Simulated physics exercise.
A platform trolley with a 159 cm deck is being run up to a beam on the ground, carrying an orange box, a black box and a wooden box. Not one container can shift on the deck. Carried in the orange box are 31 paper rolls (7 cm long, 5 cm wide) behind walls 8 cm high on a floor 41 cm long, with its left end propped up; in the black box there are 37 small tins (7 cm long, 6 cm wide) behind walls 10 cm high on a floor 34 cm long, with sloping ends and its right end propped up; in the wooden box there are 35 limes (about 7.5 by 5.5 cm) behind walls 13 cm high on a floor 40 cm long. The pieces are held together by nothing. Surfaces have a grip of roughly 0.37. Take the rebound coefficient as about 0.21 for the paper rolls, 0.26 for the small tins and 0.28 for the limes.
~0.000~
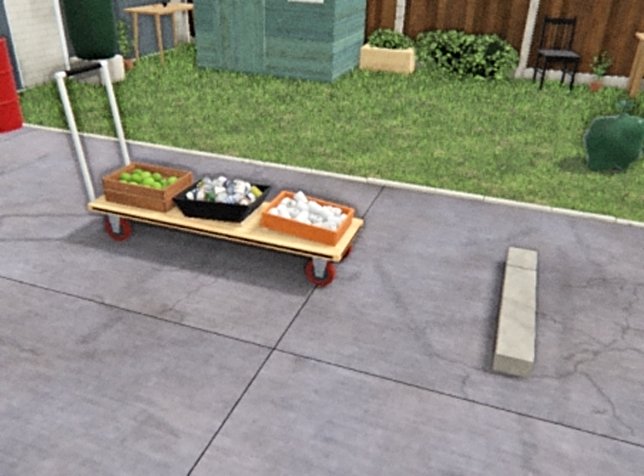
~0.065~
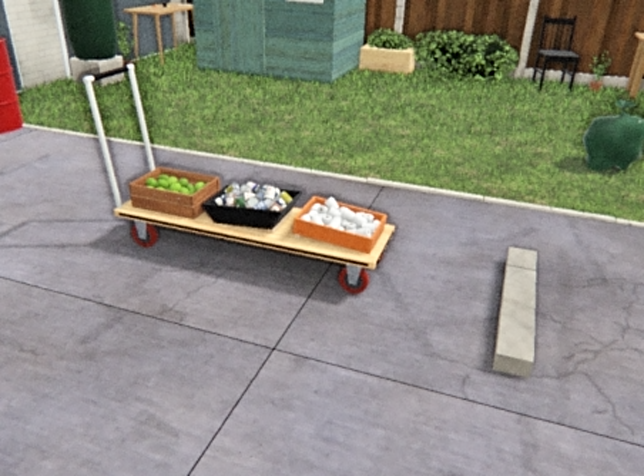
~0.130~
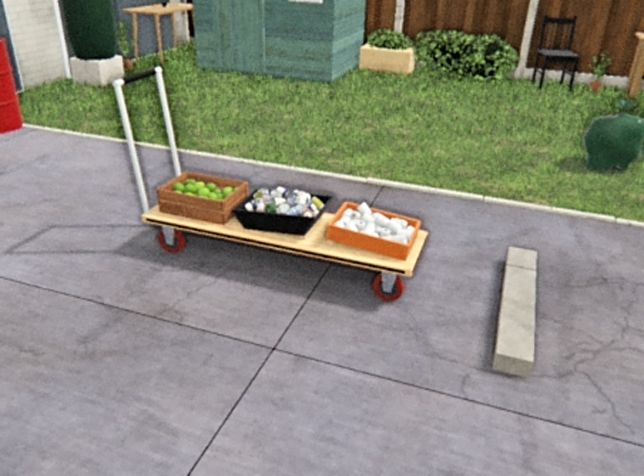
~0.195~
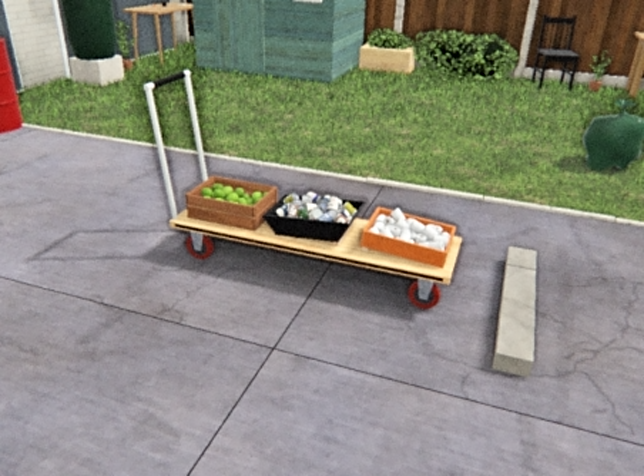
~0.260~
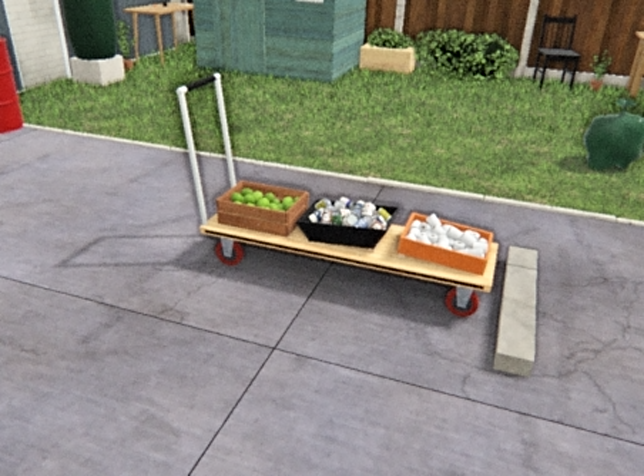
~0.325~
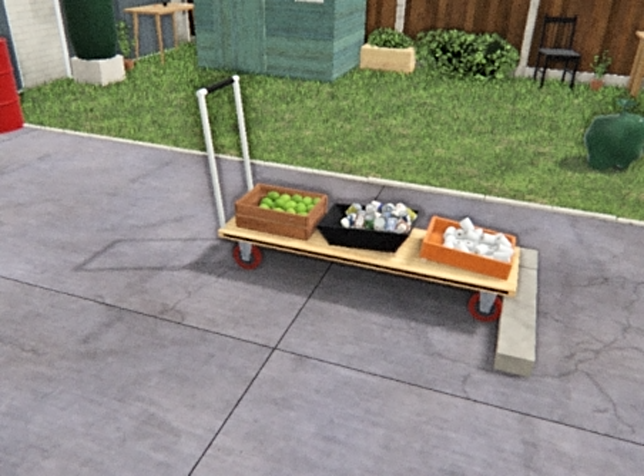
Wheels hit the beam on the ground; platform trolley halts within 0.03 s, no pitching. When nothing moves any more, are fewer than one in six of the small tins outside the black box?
No, more than one in six are.
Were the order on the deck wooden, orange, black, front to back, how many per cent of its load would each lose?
In that arrangement the orange box sheds 30 per cent of its load, the black box 30 per cent, and the wooden box 10 per cent.
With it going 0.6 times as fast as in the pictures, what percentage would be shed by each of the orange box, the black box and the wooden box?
In that case the orange box sheds 10 per cent, the black box 10 per cent and the wooden box 0 per cent.
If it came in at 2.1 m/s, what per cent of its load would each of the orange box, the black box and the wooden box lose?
Orange box 10 %, black box 10 %, wooden box 0 %.
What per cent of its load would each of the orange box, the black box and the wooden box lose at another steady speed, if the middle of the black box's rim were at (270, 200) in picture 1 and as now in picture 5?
Result - orange box: 0 per cent; black box: 10 per cent; wooden box: 0 per cent.
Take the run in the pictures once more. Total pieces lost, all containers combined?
About 25 pieces.
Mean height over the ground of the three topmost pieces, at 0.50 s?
Some 60 cm up.
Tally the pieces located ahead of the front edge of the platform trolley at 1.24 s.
Roughly 10 pieces.
After 0.38 s, the orange box is down by 1 of 31, the black box is down by 1 of 37 and the wooden box has all 35.
After 0.50 s, the orange box is down by 5 of 31, the black box is down by 6 of 37 and the wooden box is down by 1 of 35.
After 0.73 s, the orange box is down by 9 of 31, the black box is down by 12 of 37 and the wooden box is down by 2 of 35.
Outcome (at 1.24 s), the orange box is down by 9 of 31, the black box is down by 12 of 37 and the wooden box is down by 2 of 35. Asked share, 12 of 37, 32 per cent.
